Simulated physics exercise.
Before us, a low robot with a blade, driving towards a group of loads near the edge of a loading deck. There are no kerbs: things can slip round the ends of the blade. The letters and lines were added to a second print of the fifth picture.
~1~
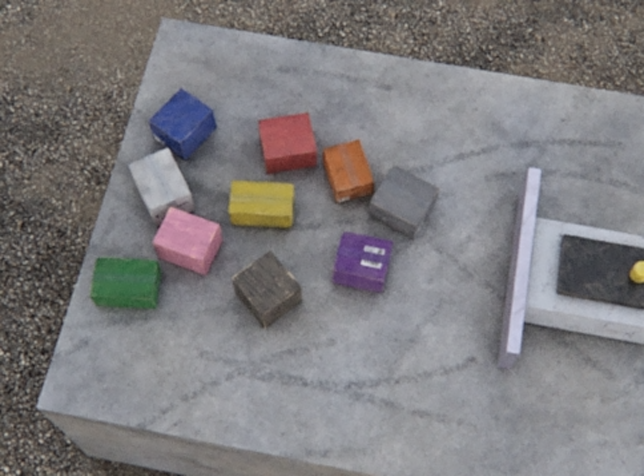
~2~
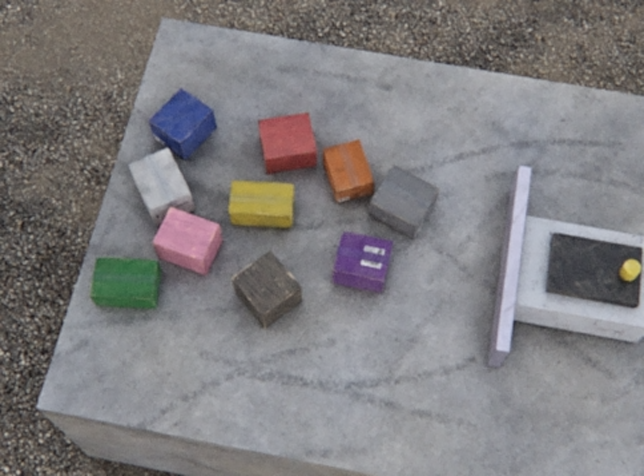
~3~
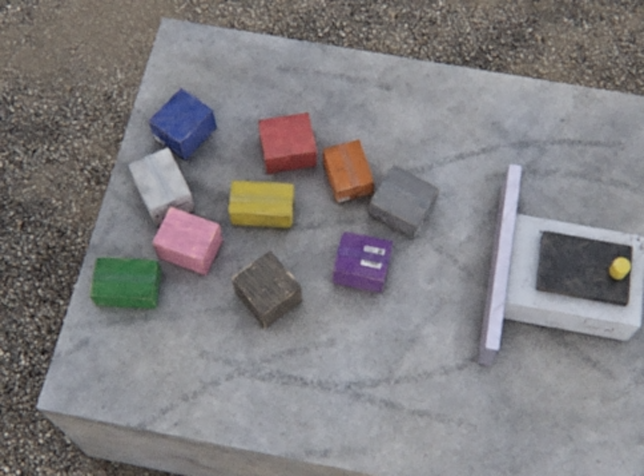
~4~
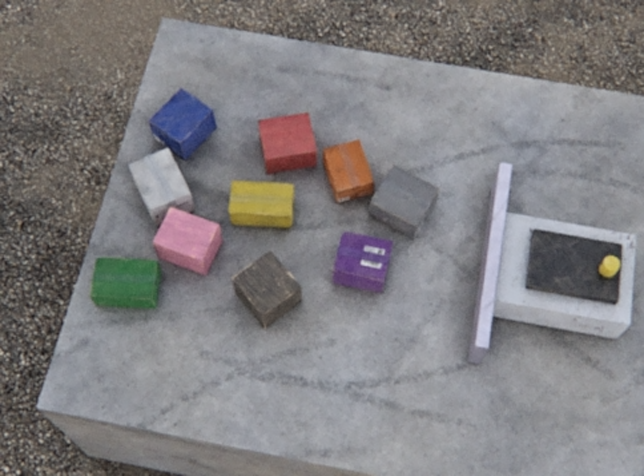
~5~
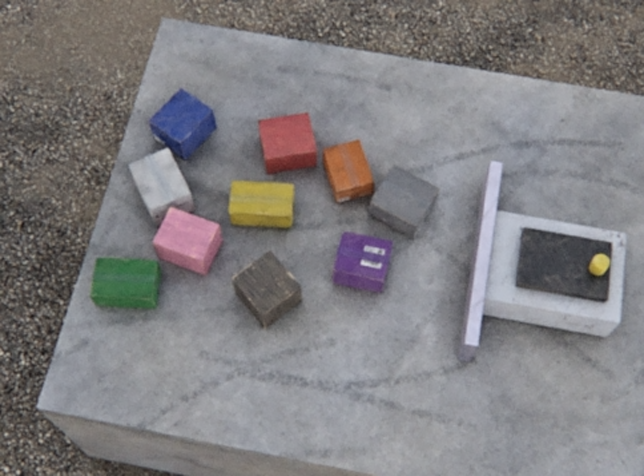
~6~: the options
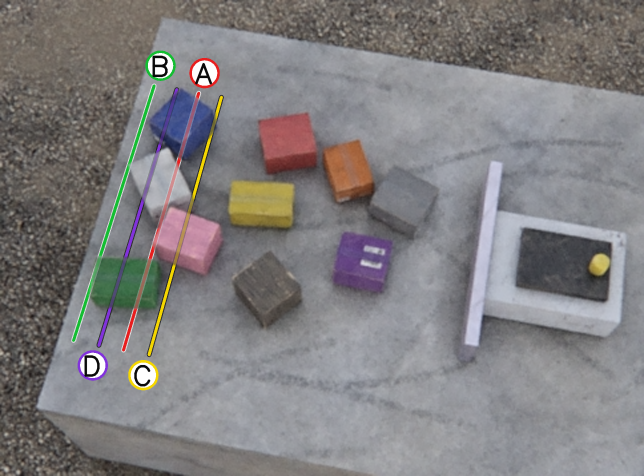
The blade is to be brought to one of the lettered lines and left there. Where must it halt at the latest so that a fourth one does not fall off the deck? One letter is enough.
The farthest such stop is C.
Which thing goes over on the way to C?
The white parcel goes over.
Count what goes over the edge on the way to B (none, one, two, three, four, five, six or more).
In all, six or more.
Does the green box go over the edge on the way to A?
Yes.
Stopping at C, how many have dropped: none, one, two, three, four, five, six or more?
One.
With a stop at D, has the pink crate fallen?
By then, yes.
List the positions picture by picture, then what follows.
In the first picture, orange box (348, 172); purple box (362, 262); black crate (268, 290).
In the second picture, robot (588, 268); white parcel (163, 188).
In the third picture, robot (577, 266); green box (126, 283).
In the fourth picture, robot (567, 264); grey box (404, 202).
In the fifth picture, robot (558, 262); red crate (288, 143); orange box (348, 172); purple box (362, 262).
On the marked copy, A at (163, 214); B at (116, 205); C at (187, 218); D at (140, 210).
Taking C. A third of the way, robot (447, 243); red crate (277, 135); orange box (320, 159).
Two thirds of the way, robot (340, 224); white parcel (136, 179); yellow parcel (188, 192).
When it is over, robot (256, 209); white parcel over the edge; yellow parcel (112, 175); one fallen.
As for the rest, A drops five; B drops nine; D drops five.
